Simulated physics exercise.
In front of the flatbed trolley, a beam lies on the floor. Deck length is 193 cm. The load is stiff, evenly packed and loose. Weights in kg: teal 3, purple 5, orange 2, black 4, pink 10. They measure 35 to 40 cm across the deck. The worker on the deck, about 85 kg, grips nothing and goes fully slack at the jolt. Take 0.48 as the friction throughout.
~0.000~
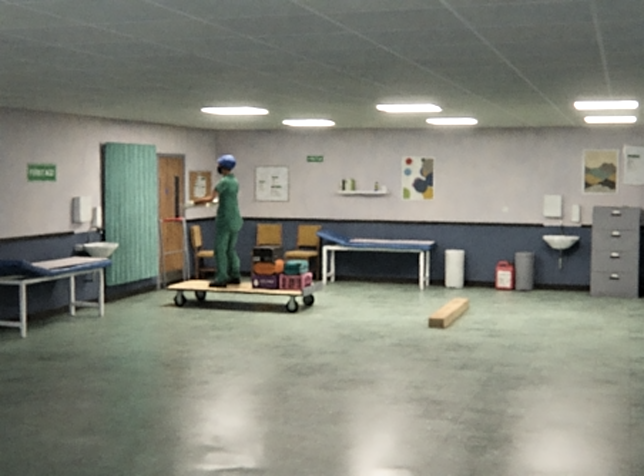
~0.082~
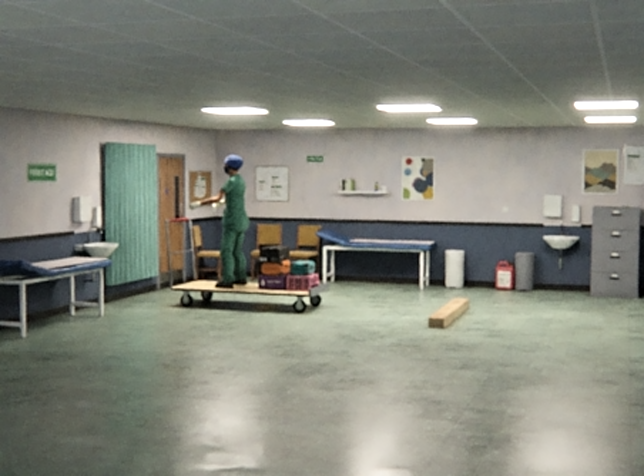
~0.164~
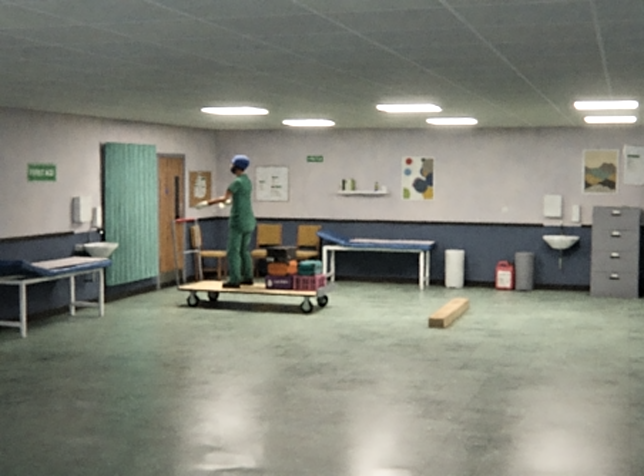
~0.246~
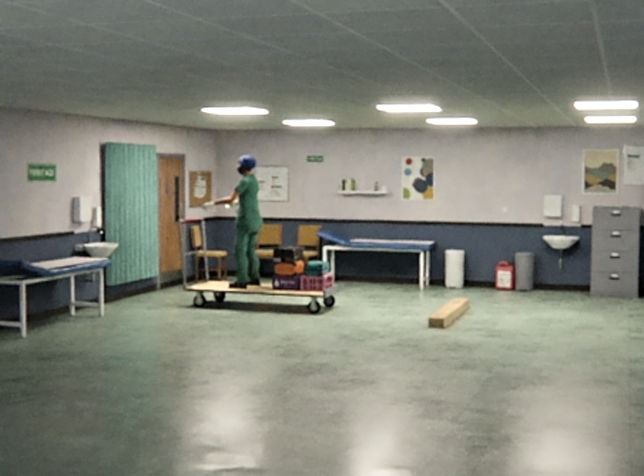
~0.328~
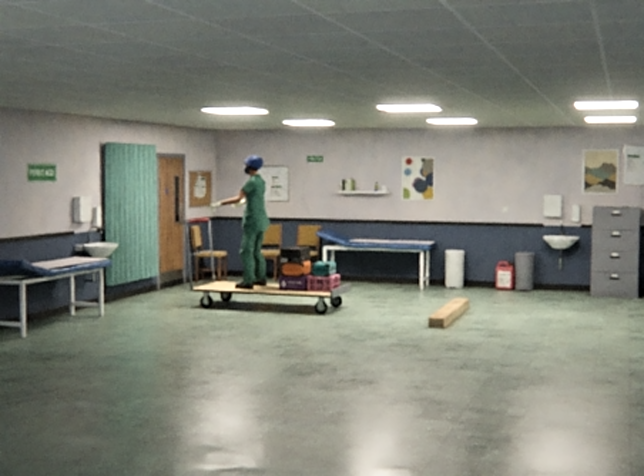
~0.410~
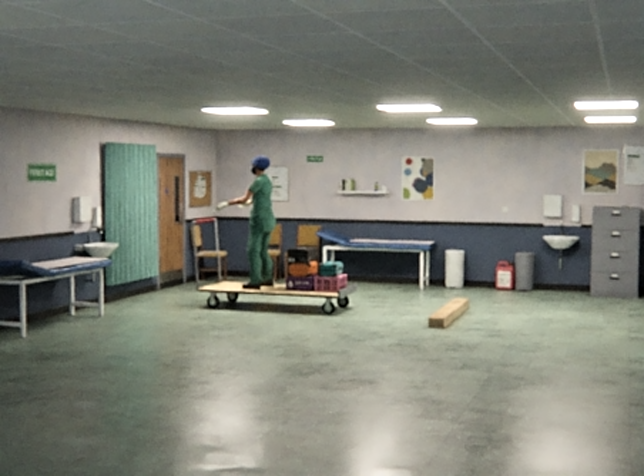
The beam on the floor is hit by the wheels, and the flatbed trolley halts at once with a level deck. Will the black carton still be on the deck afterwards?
It is left on the deck.
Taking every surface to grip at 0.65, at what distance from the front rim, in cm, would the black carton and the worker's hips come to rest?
Result: Black item 30 short of the rim; hips 100 short of it too.
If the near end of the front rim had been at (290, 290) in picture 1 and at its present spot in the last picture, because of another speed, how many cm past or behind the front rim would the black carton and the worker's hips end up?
The black item would end 10 cm behind the front rim, and the hips 30 cm behind it.
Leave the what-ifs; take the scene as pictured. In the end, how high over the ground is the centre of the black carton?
Its centre sits around 70 cm up.
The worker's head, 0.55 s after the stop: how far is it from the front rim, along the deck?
Position: Approx. 100 cm behind the front rim.
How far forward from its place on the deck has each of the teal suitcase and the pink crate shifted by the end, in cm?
The teal one ends 20 cm forward and the pink one 5 cm forward.
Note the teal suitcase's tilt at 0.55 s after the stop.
It leans roughly 0° away from upright.
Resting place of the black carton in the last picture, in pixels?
(426, 261).
Impact comes at 1.52 s.
After 2.07 s the black carton is 34 cm behind the rim, tilted 10°, near (423, 259) in the last picture's view.
After 2.52 s the black carton is 31 cm behind the rim, tilted 30°, near (426, 261) in the last picture's view.
At rest, 5.5 s, nothing is past the rim; behind it, teal suitcase, purple carton, orange suitcase, black carton, pink crate and the worker's hips.
